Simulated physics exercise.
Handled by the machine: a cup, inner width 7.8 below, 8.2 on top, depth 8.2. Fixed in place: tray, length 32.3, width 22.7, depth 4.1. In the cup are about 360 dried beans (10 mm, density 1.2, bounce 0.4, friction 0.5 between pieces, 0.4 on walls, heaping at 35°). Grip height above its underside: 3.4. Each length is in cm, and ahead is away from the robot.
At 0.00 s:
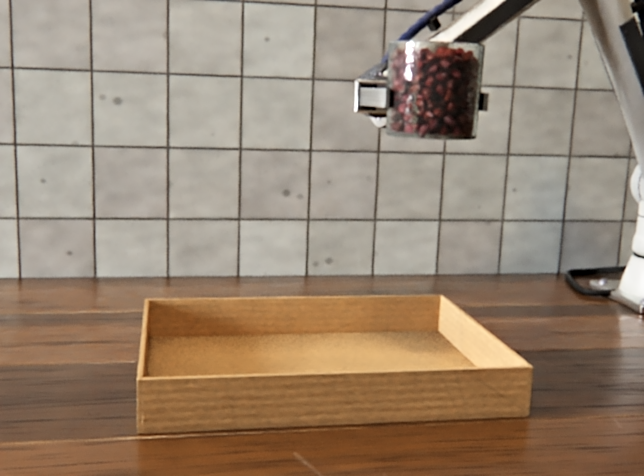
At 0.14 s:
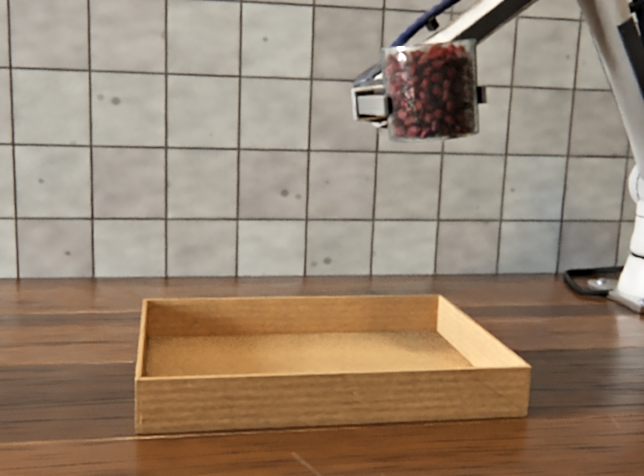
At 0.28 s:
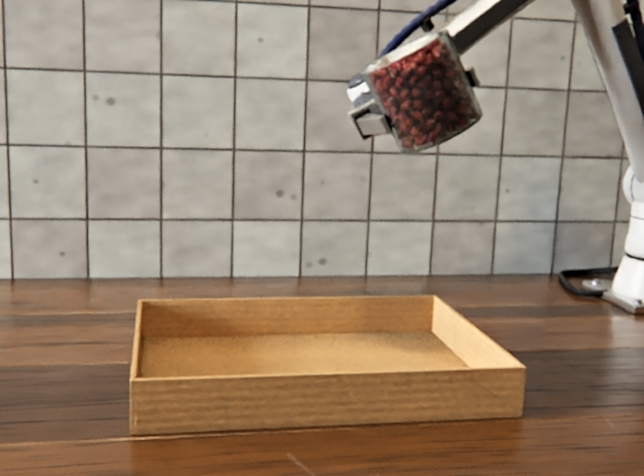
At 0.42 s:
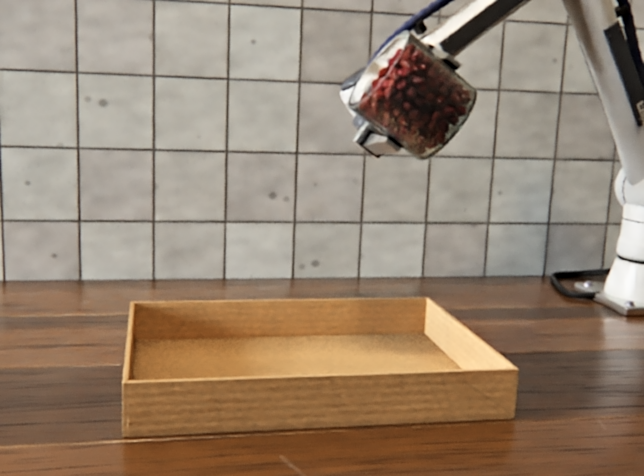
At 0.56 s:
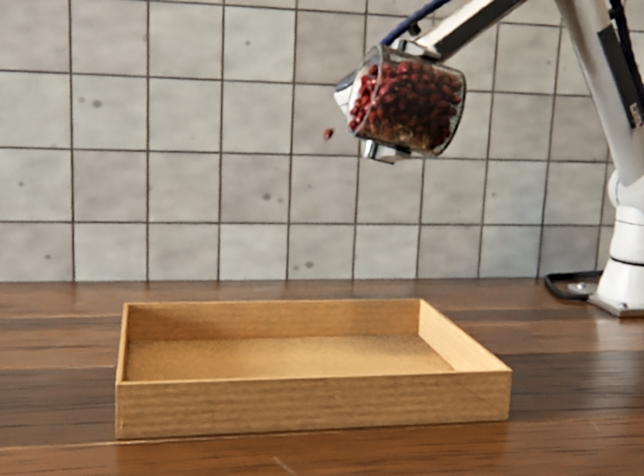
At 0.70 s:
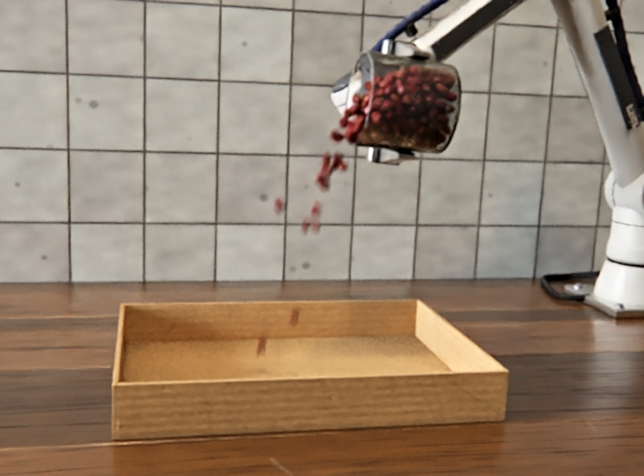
Clear cup of dark red beans tilting leftward in a robot arm's gripper, beans starting to tumble toward a shallow wooden tray.
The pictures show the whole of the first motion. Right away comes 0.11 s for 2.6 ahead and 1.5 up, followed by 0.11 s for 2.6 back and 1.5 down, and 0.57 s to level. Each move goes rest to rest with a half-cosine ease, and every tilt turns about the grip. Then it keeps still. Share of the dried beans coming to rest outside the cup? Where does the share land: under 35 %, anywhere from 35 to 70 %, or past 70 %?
It lands anywhere from 35 to 70 %.
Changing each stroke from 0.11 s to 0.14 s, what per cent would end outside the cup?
I'd expect some 40 per cent.
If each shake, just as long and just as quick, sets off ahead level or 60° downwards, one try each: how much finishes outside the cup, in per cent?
Near 50 and 25 percent respectively.
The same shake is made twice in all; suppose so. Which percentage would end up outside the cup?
Estimate: Around 75 %.
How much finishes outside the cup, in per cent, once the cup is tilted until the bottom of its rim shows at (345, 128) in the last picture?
The share is about 35 percent.
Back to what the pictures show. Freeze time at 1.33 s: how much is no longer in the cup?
About 55 per cent by then.
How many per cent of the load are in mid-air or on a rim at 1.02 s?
Around 28 percent of the load.
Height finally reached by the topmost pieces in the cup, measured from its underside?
Height at rest: Approx. 6.5 cm.
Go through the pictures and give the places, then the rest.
The first picture shows cup middle at (434, 92), level; upper third of the load around (433, 68), from x 395 to 475, top at y 55; 365 in the cup.
The second picture shows cup middle at (431, 92), tilted 8° forward; upper third of the load around (432, 68), from x 390 to 470, top at y 55.
The third picture shows cup middle at (423, 94), tilted 29° forward; upper third of the load around (425, 72), from x 375 to 470, top at y 45.
The fourth picture shows cup middle at (414, 98), tilted 56° forward; upper third of the load around (414, 78), from x 365 to 465, top at y 50.
The fifth picture shows cup middle at (407, 103), tilted 77° forward; upper third of the load around (409, 82), from x 330 to 455, top at y 65; 364 in the cup, 1 in flight or on a rim.
The sixth picture shows cup middle at (403, 104), tilted 85° forward; upper third of the load around (413, 89), from x 260 to 450, top at y 70; 349 in the cup, 2 in the tray, 14 in flight or on a rim.
By 1.02 s, tilted 79° forward, highest piece 27 above the table; 170 in the cup, 93 in the tray, 102 in flight or on a rim.
By 1.33 s, tilted 15° forward, highest piece 30 above the table; 206 in the tray, 156 in the cup, 1 on the table or floor, 2 in flight or on a rim.
By 1.69 s, level, highest piece 29 above the table; 208 in the tray, 156 in the cup, 1 on the table or floor.
By 2.74 s, level, highest piece 29 above the table; 208 in the tray, 156 in the cup, 1 on the table or floor.
Final count, 208 in the tray, 156 in the cup, 1 on the table or floor. That is 57 % outside the cup.
